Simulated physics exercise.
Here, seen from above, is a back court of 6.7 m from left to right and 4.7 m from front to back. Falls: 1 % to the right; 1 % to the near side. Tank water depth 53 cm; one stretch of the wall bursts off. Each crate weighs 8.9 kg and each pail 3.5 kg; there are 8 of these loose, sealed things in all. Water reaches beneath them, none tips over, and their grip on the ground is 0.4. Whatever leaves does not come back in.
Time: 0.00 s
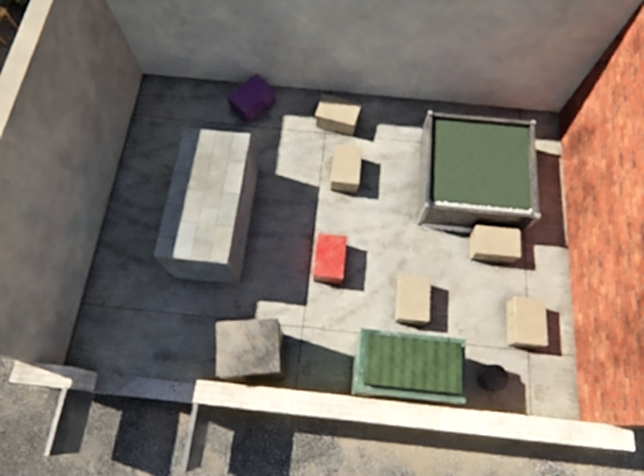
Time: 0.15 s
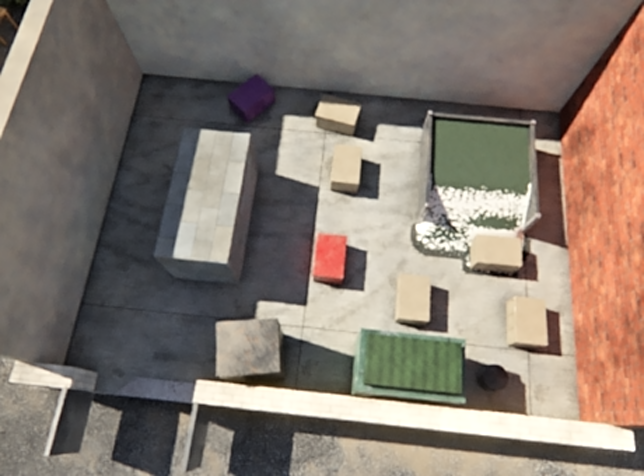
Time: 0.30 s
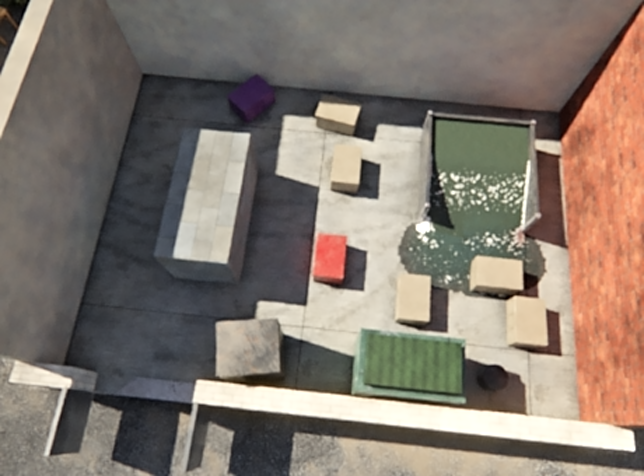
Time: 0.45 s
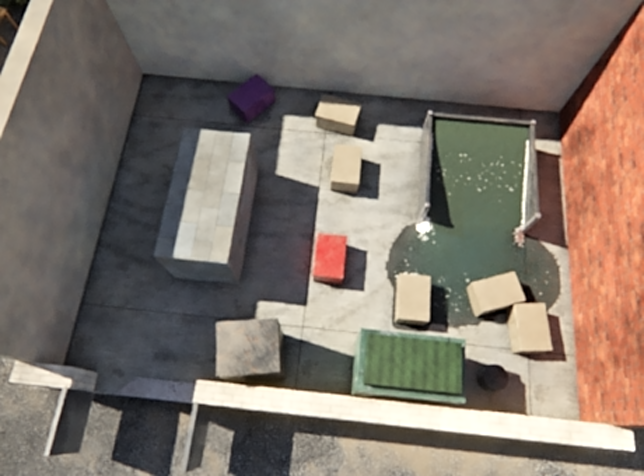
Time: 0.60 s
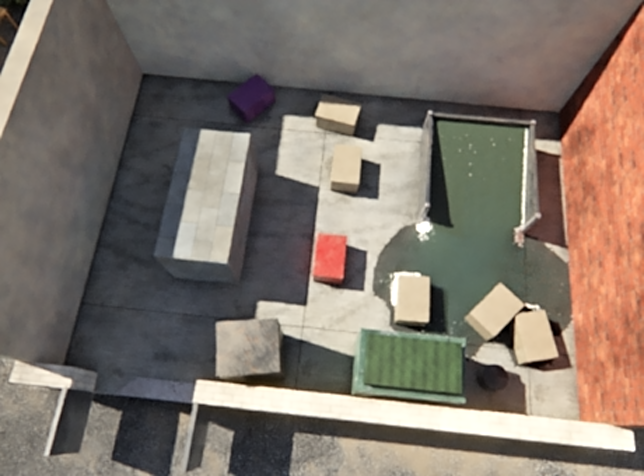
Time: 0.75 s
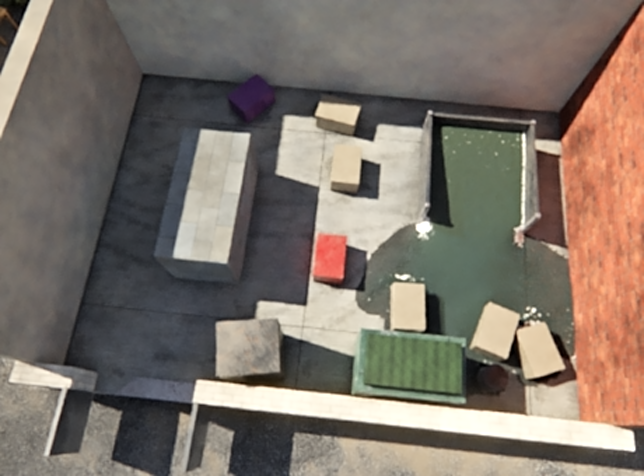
Dark green water bursts from the front of a square tank at the right of a walled courtyard, seen from above by a still camera, and spreads forward across the paving in a widening pool, its white froth thinning. Three tan boxes in its path shift and turn, two sliding toward the front right. The red box, purple box, pale long block, grey block and green ridged container stay put.
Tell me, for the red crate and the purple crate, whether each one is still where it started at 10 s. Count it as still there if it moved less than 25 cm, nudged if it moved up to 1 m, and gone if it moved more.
One by one: The red crate strays a long way. The purple crate lingers near its start.
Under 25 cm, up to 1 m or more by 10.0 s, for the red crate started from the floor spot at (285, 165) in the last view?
Well, it edges along somewhat.
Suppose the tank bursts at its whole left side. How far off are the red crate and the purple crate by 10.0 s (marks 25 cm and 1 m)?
The red crate would be washed far off and the purple crate would be washed far off.
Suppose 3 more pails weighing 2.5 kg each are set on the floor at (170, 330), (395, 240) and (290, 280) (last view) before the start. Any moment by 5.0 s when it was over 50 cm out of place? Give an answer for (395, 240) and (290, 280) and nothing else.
Beyond the mark, beyond the mark.
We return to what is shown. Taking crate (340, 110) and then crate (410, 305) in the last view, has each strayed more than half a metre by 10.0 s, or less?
Within the limit, then beyond the limit.
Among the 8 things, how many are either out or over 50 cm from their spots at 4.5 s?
I make it 4.
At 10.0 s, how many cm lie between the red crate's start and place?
Roughly 200 centimetres.
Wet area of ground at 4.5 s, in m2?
Close to 19 m2, I'd say.
After 2.0 s the red crate is near (329, 255), 0.0 m from its start, aground; the purple crate is near (250, 92), 0.0 m from its start, aground; 0 of 8 are out; 4 afloat.
After 4.5 s the red crate is near (309, 230), 0.4 m from its start, aground; the purple crate is near (250, 92), 0.0 m from its start, aground; 0 of 8 are out; 3 afloat.
After 7.0 s the red crate is near (291, 142), 1.8 m from its start, aground; the purple crate is near (250, 92), 0.0 m from its start, aground; 0 of 8 are out; 4 afloat.
After 10.0 s the red crate is near (279, 140), 1.9 m from its start, aground; the purple crate is near (250, 92), 0.0 m from its start, aground; 0 of 8 are out; 4 afloat.
